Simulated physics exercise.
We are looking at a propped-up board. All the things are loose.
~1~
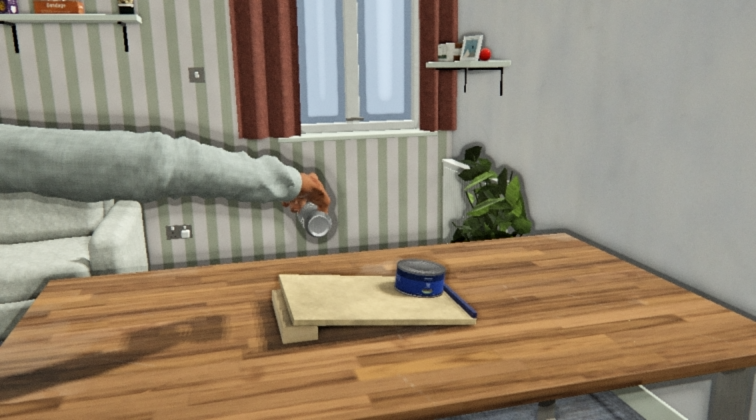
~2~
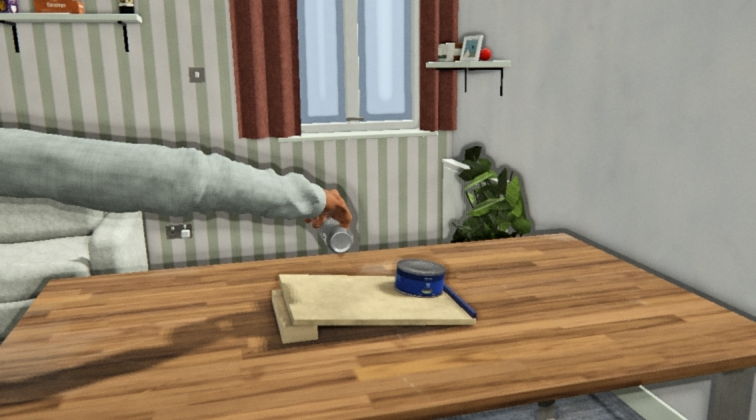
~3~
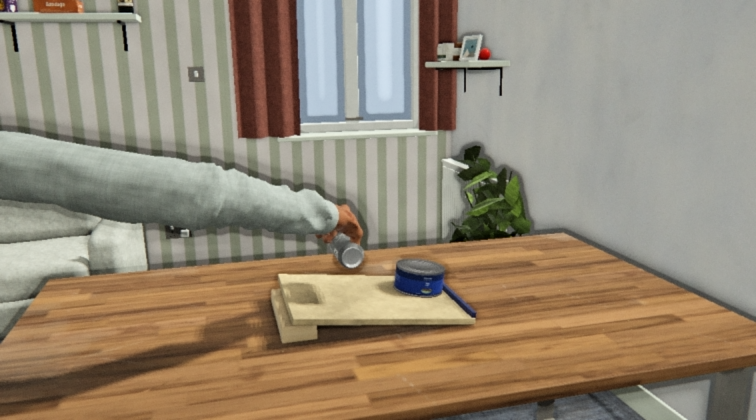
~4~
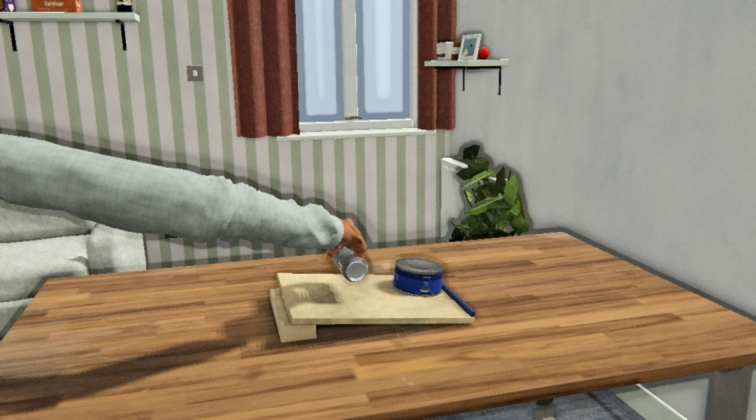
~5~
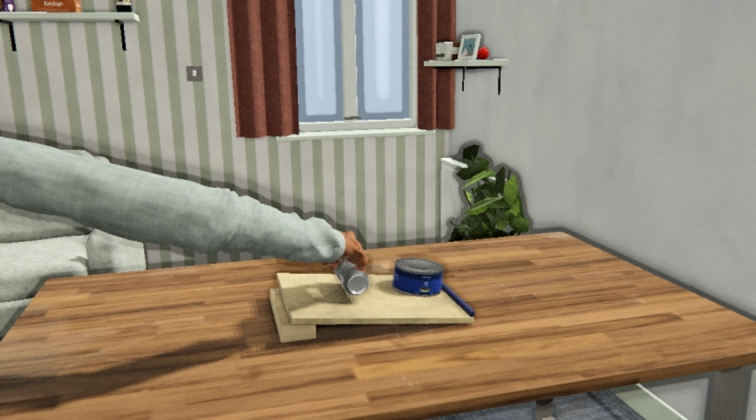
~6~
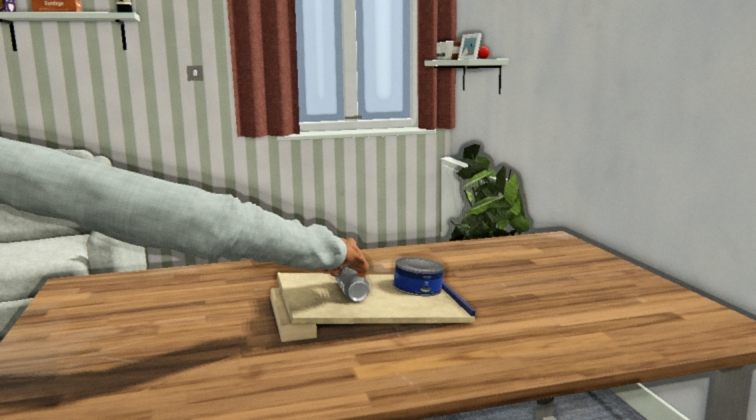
A hand lowers a grey can onto a propped-up board beside a blue tub.
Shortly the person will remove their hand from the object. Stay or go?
Fails to hold.
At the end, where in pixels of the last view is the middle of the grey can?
Looks like it settles somewhere around (392, 282).
Then, 0.40 s later than the last frame, grey can moved a little near (364, 281).
Then, 0.50 s later than the last frame, grey can moved about its own width near (373, 282).
Then, 0.70 s later than the last frame, grey can moved well along near (391, 282).
Then, 1.40 s later than the last frame, grey can resting near (390, 280).
When it is over, moved from the start, grey can; blue tub as before. End places, in pixels of the last picture, grey can near (392, 282). The grey can slides or rolls down.
